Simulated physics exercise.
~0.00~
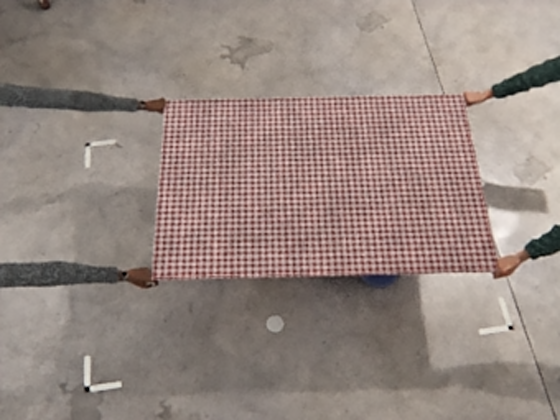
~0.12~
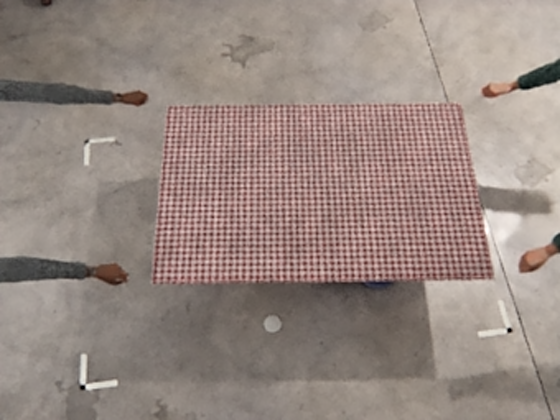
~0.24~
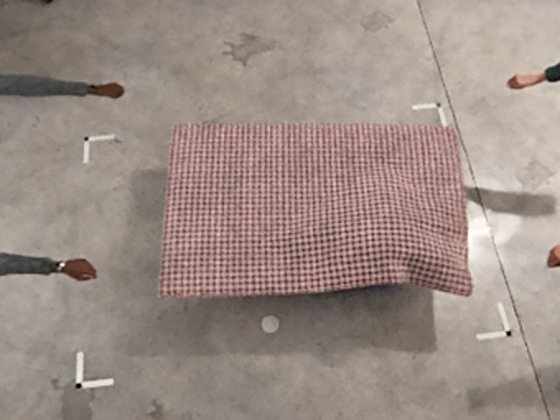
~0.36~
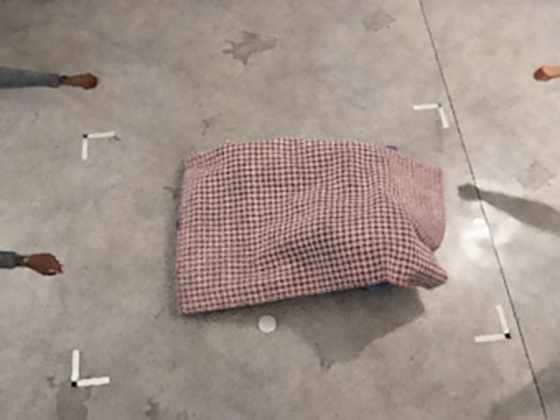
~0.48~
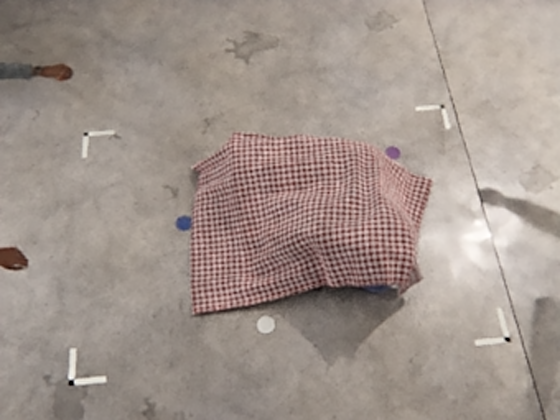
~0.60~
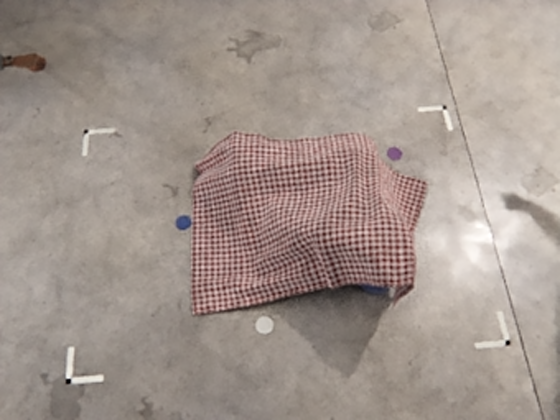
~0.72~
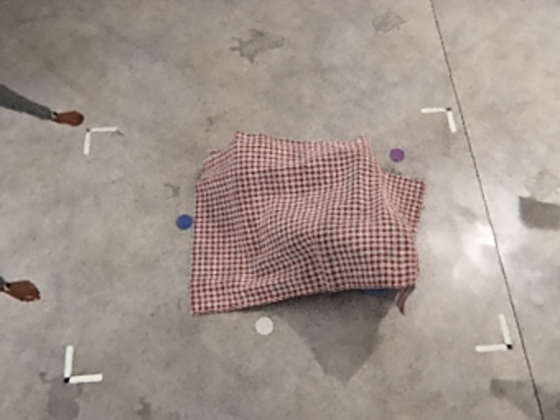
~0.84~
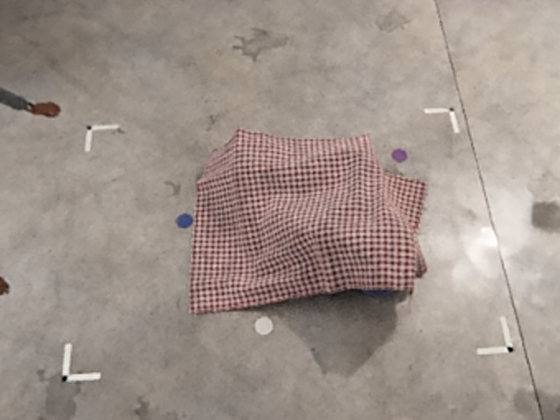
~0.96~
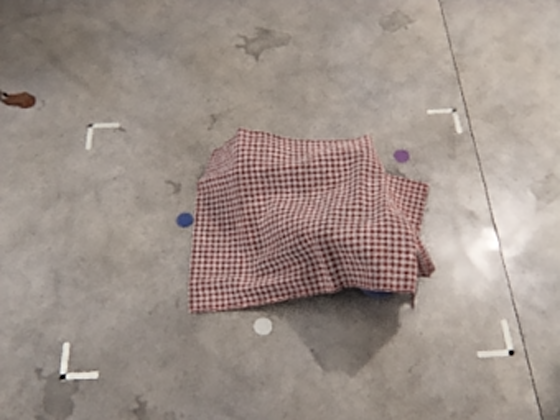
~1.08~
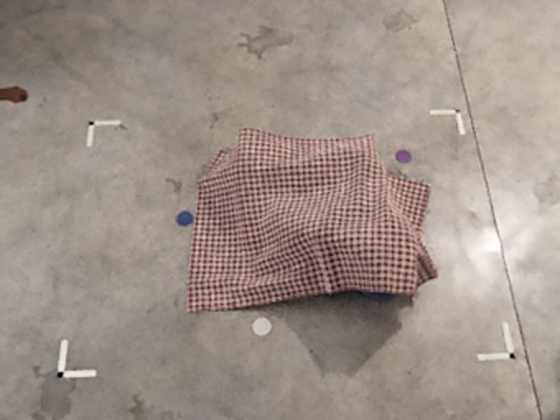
Four hands release a checked blanket, which drops and settles crumpled over a blue tub.
